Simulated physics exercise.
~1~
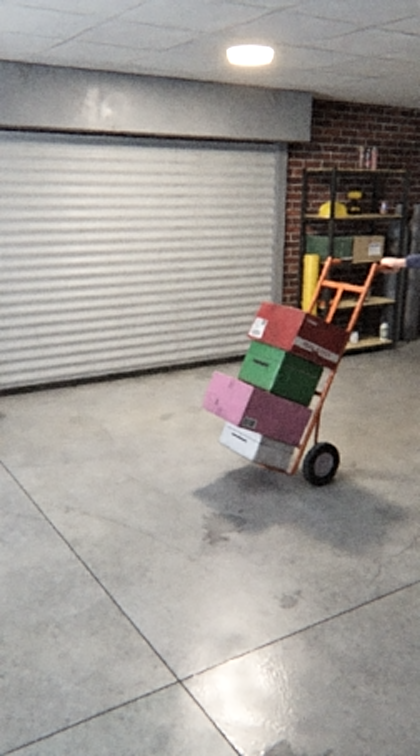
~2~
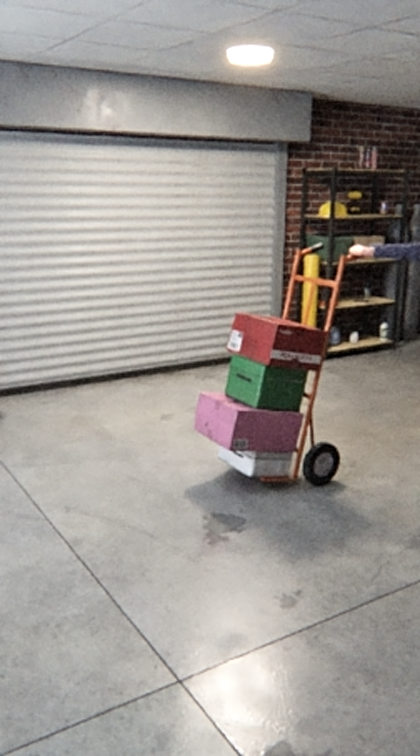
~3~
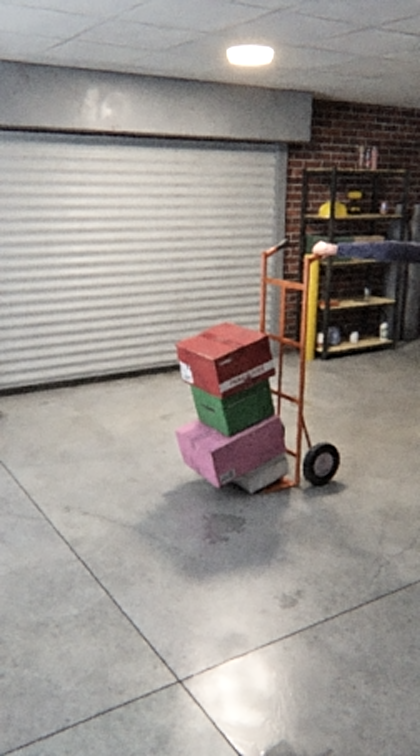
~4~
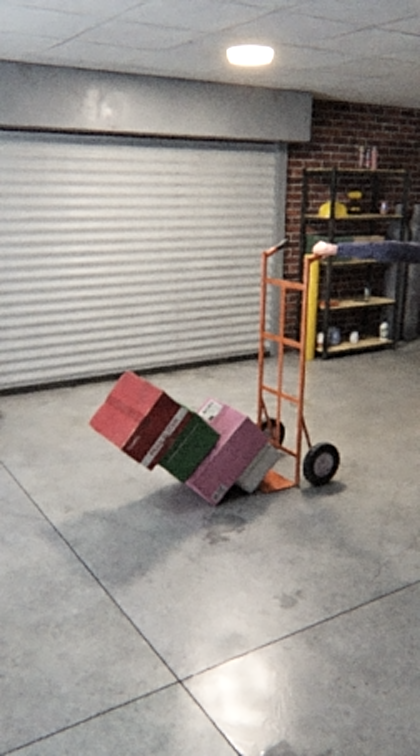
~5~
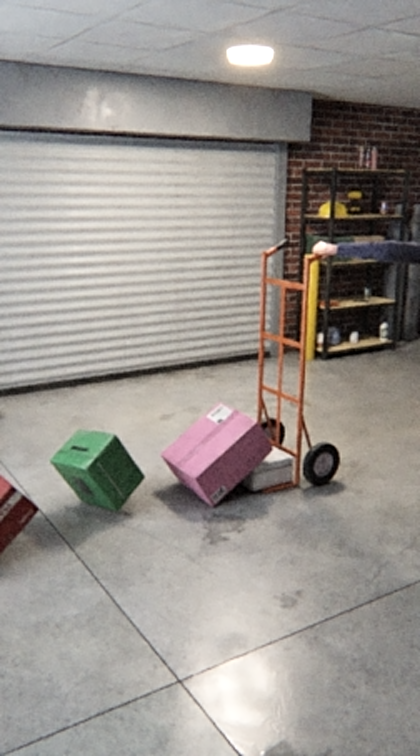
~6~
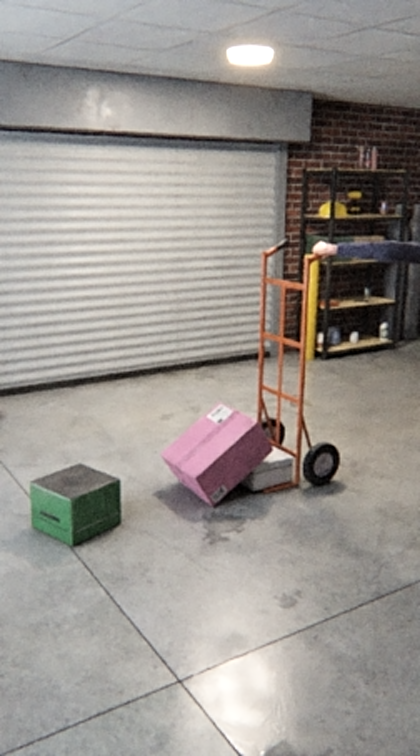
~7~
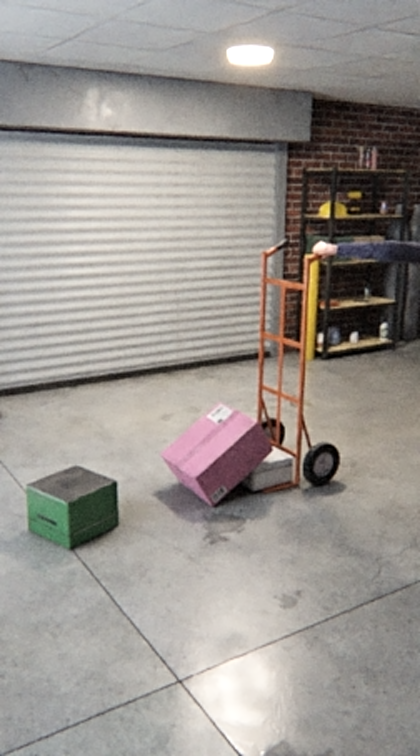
An orange hand truck held by a person's hand swung upright, and its stack of boxes pitched forward to the left; the red one tumbled out of view, the green one landed tipped over on the floor, and the pink one leaned against the white one.
